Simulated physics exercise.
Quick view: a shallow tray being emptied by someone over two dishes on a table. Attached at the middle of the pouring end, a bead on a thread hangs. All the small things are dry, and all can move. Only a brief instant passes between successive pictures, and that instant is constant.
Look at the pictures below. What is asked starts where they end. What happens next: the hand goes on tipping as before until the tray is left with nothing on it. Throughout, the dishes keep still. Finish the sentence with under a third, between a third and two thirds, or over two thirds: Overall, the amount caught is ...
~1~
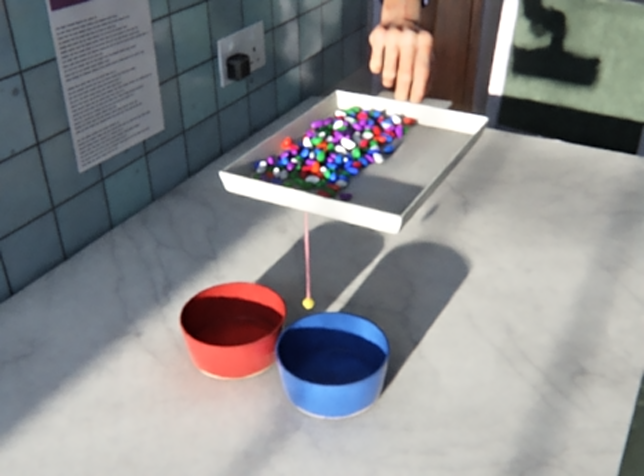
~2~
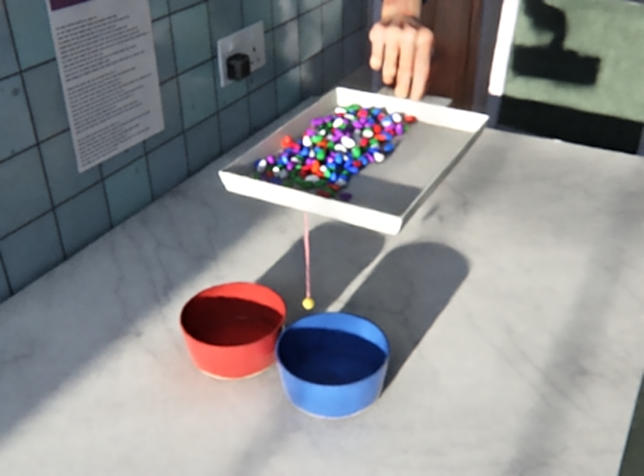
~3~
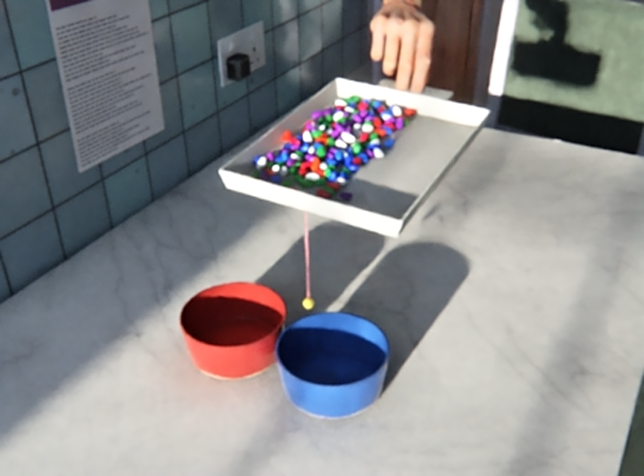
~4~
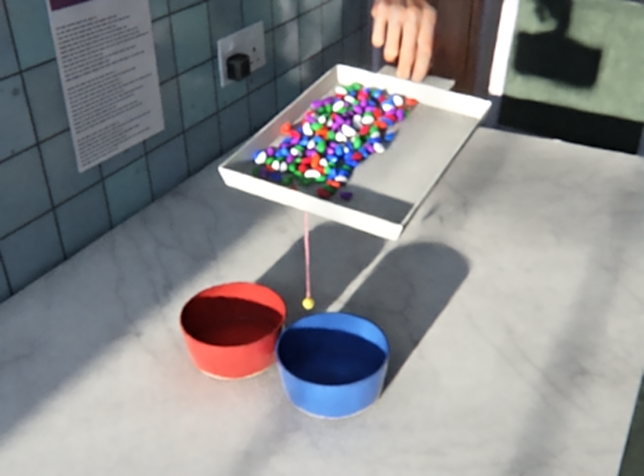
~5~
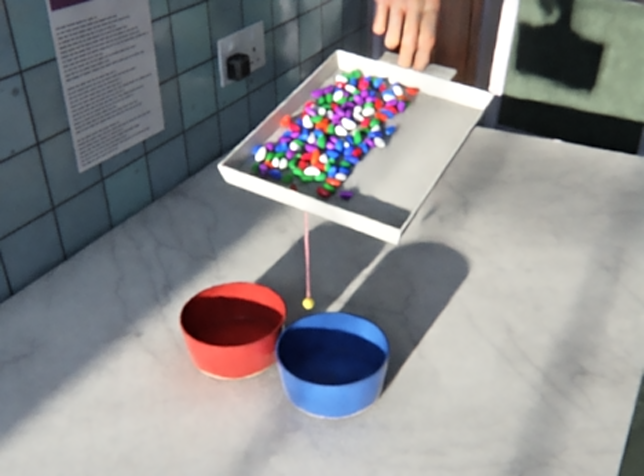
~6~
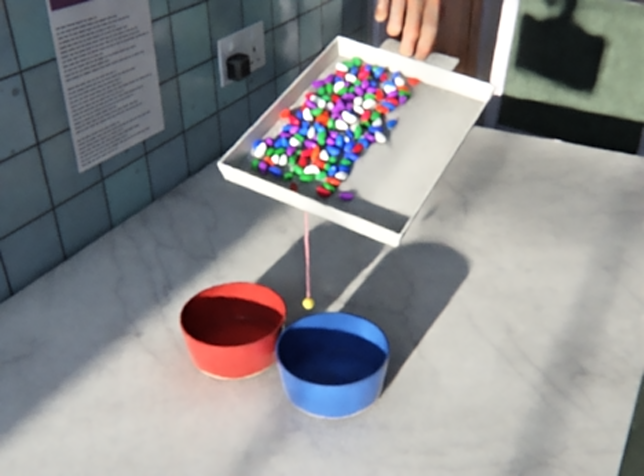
Overall, the amount caught is between a third and two thirds.
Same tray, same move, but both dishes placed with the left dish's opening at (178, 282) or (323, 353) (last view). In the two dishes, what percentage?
Roughly 0 % and 50 %.
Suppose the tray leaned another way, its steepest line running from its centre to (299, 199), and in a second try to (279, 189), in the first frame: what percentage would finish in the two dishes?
Somewhere close to 80 % the first time, 90 % the second.
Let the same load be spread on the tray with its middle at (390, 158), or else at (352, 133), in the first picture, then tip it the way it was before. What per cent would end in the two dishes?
Around 50 in a hundred the first time, around 50 in a hundred the second.
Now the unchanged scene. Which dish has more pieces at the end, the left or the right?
It's the right that ends up holding more.
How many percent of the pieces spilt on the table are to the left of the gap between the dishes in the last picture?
Some 0 %.
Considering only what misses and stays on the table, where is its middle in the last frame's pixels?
Estimated middle: Around (428, 387).
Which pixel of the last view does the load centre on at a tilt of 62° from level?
(368, 201).
Shortly afterwards, tray tipped steeply; all but a few on the tray; a little in the air.
Next, tray tipped past a quarter turn; near two thirds on the tray; a little in the right dish; near a quarter outside both; a little in the air.
Some moments later, tray tipped past a quarter turn; near half in the right dish; near half outside both.
In the end, tray tipped past a quarter turn; near half in the right dish; none at all in the left dish; near half outside both.
